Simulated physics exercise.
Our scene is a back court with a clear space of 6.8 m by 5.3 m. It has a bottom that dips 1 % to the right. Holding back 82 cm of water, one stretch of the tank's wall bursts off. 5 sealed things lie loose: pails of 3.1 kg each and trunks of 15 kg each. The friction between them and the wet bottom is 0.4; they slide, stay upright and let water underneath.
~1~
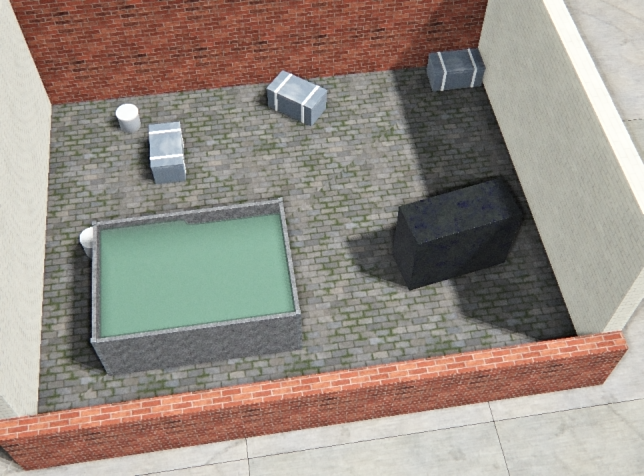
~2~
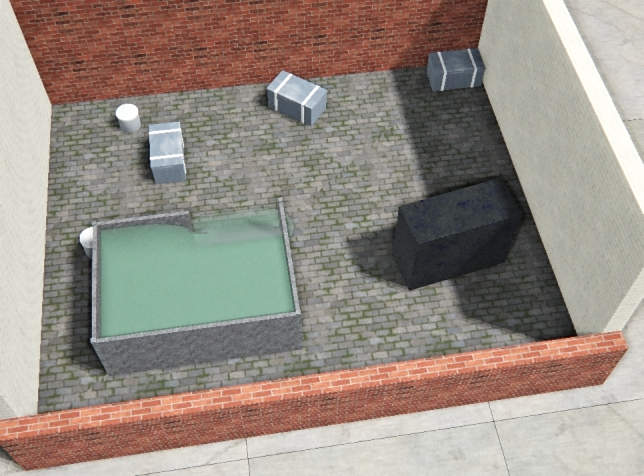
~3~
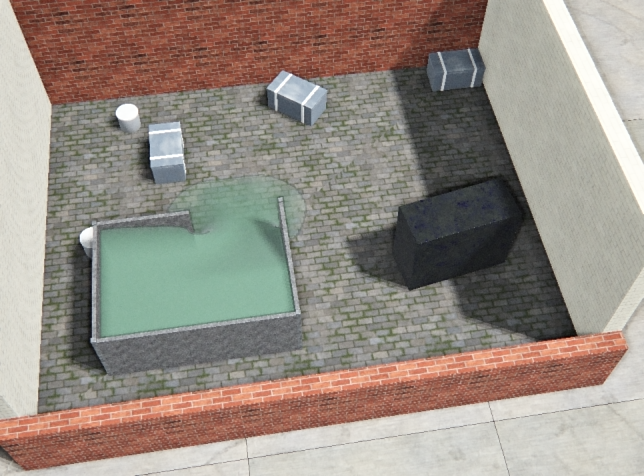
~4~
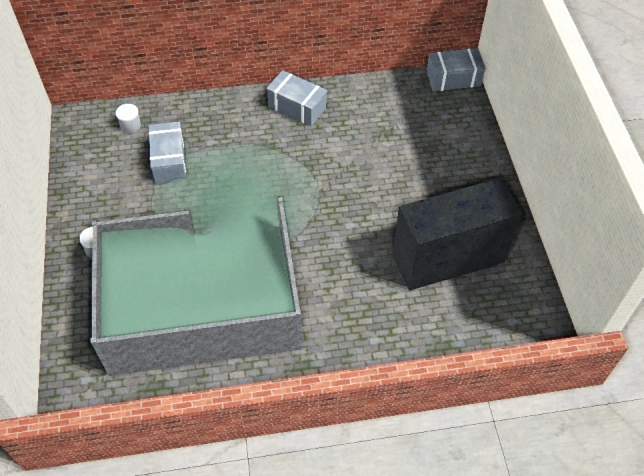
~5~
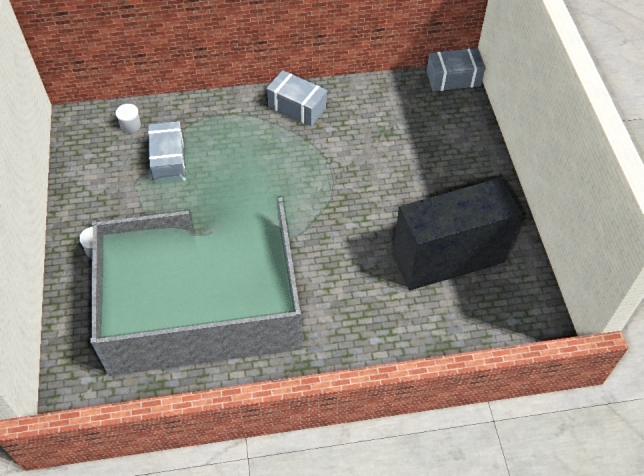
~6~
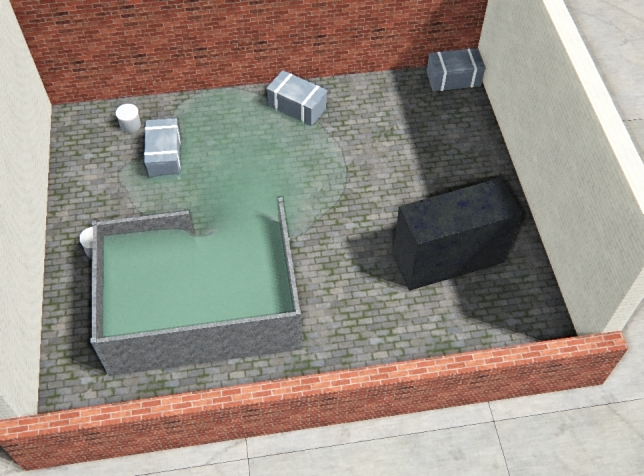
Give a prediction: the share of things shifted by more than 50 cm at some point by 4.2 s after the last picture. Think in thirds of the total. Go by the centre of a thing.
It is two thirds or beyond.
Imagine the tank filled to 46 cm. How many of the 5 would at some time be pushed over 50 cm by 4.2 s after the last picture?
In that case the number is 4.
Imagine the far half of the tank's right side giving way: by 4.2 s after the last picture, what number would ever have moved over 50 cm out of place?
In that case 2 of them.
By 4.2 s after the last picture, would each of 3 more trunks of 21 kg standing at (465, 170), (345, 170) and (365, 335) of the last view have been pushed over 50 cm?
The first comes out beyond the limit, the second beyond the limit, the third within the limit.
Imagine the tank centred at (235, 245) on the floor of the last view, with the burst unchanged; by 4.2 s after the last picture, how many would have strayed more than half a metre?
The count would be 4.
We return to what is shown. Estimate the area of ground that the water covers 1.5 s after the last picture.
The covered patch comes to about 20 m2.
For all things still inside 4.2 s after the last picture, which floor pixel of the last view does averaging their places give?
Mean position: Approximately (268, 239).
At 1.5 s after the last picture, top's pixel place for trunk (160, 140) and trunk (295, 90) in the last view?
Approx. (71, 110); approx. (409, 53).
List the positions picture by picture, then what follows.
The first picture shows a trunk at (165, 144) rests on the ground; a trunk at (297, 89) rests on the ground; water covers 3.5 m2; 0 of 5 have shifted.
The second picture shows a trunk at (165, 144), on the bottom; a trunk at (297, 89) rests on the ground; 4.3 m2 under water; 0 of 5 have shifted.
The third picture shows a trunk at (165, 144), on the bottom; a trunk at (297, 89), on the bottom; 5.4 m2 under water; 0 of 5 have shifted.
The fourth picture shows a trunk at (165, 144), on the bottom; a trunk at (297, 89) rests on the ground; water covers 6.8 m2; 0 of 5 have shifted.
The fifth picture shows a trunk at (165, 144) rests on the ground; a trunk at (297, 89) rests on the ground; water covers 8.4 m2; 0 of 5 have shifted.
The sixth picture shows a trunk at (161, 140) rests on the ground, 9 cm from its start; a trunk at (297, 89) rests on the ground; 10.2 m2 under water; 1 of 5 have shifted.
Then, 0.4 s after the last picture 0 of 5 are over 50 cm from their spots; 0 afloat.
Then, 1.5 s after the last picture 3 of 5 are over 50 cm from their spots; 3 afloat.
Then, 2.8 s after the last picture 3 of 5 are over 50 cm from their spots; 3 afloat.
Then, 4.2 s after the last picture 5 of 5 are over 50 cm from their spots, and 5 have been at some point; 5 afloat.
